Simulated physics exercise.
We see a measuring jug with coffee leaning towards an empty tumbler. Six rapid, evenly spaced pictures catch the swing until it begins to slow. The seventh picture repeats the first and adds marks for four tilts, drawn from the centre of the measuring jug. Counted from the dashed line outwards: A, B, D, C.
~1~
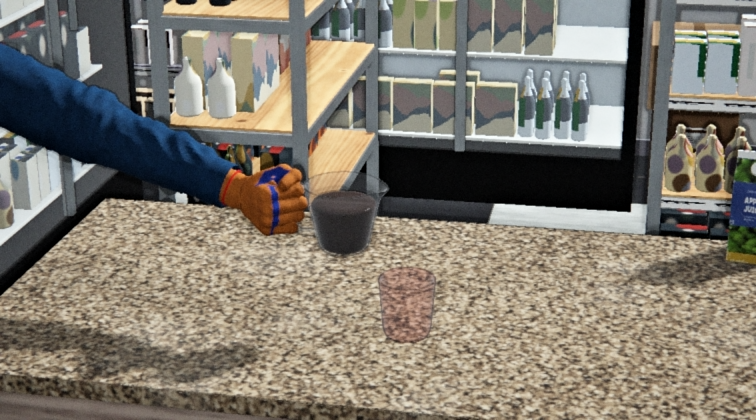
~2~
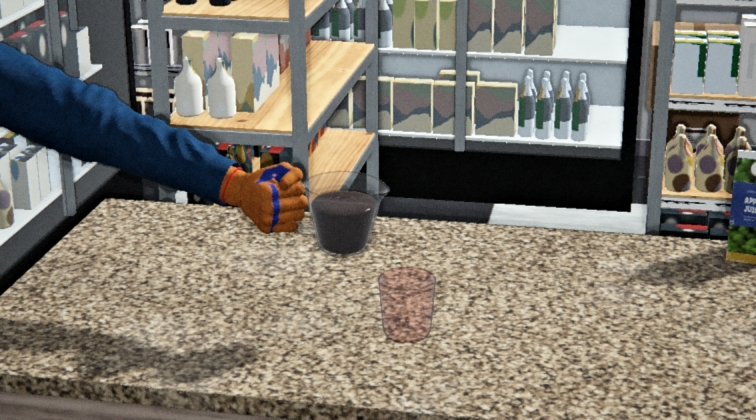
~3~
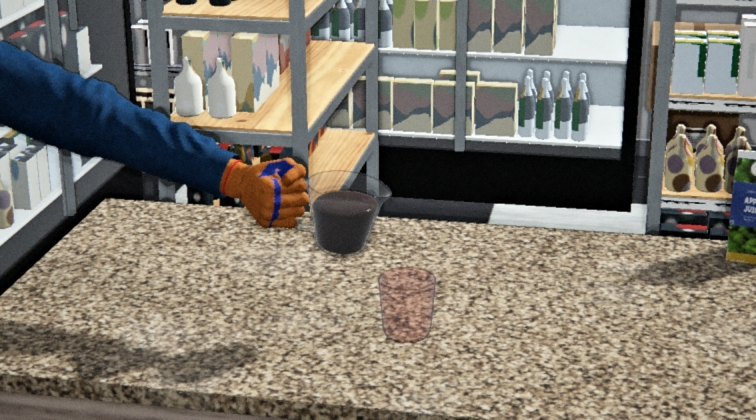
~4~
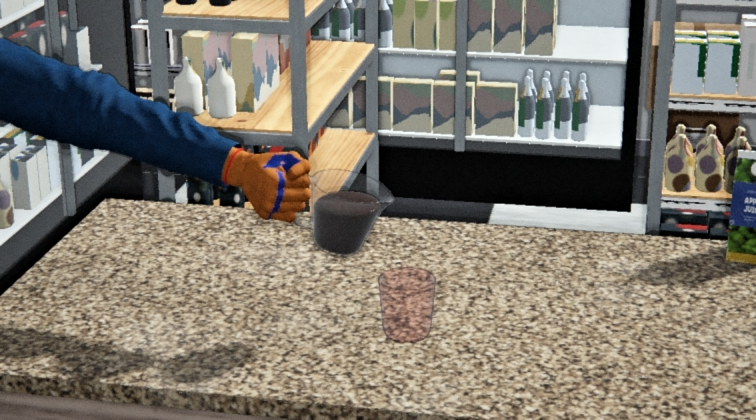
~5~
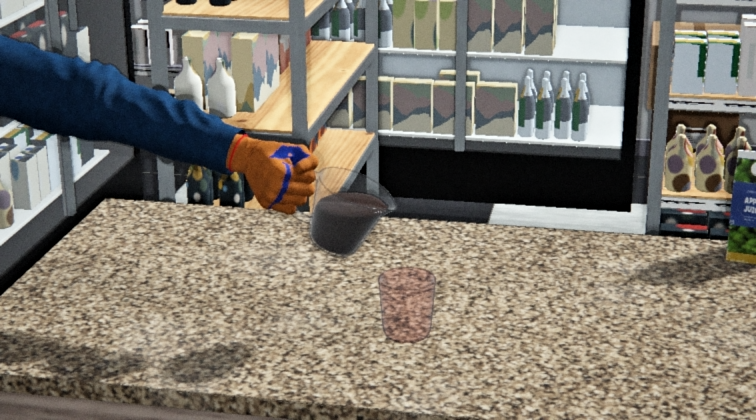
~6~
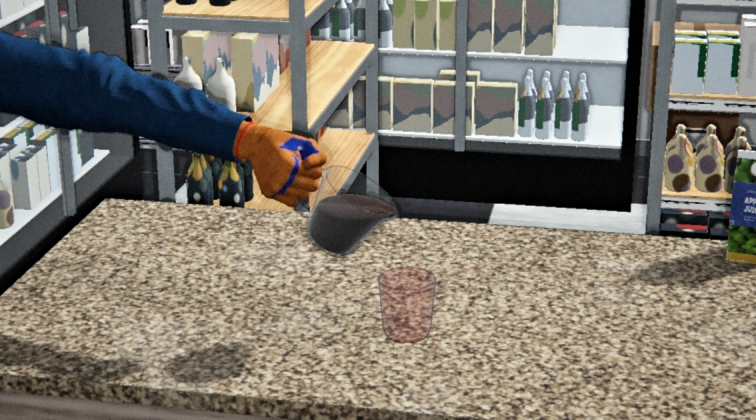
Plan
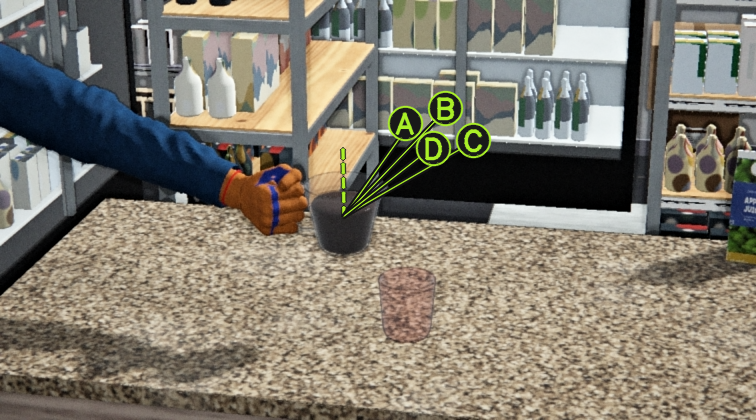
At first, an orange-gloved hand holds a clear jug of dark liquid upright beside an empty reddish tumbler on a speckled counter, with store shelves behind. Then the hand rises slightly and tilts the jug gradually to the right, towards the tumbler. The liquid stays inside the jug, and the tumbler remains still and empty.
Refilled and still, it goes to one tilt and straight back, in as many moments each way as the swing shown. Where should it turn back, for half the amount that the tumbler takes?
Take C.
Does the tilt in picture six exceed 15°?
Yes.
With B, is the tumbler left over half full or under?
Under.
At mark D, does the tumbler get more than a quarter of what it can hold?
Yes, clearly.
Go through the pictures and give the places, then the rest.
In the first picture, upright, lip at (387, 189); rim of the tumbler round (407, 278); nothing has left yet.
In the second picture, upright, lip at (388, 191); nothing has left yet.
In the third picture, tipped about 6°, lip at (390, 194); nothing has left yet.
In the fourth picture, tipped about 13°, lip at (393, 200); nothing has left yet.
In the fifth picture, tipped about 22°, lip at (395, 208); nothing has left yet.
In the sixth picture, tipped about 31°, lip at (397, 216); nothing has left yet.
In lime, A at (398, 139); B at (434, 121); C at (459, 149); D at (418, 157).
Choosing A, the tumbler ends with about 9 % of what it can hold.
Choosing B, the tumbler ends with about 21 % of what it can hold.
Choosing C, the tumbler ends with about 53 % of what it can hold.
Choosing D, the tumbler ends with about 36 % of what it can hold.
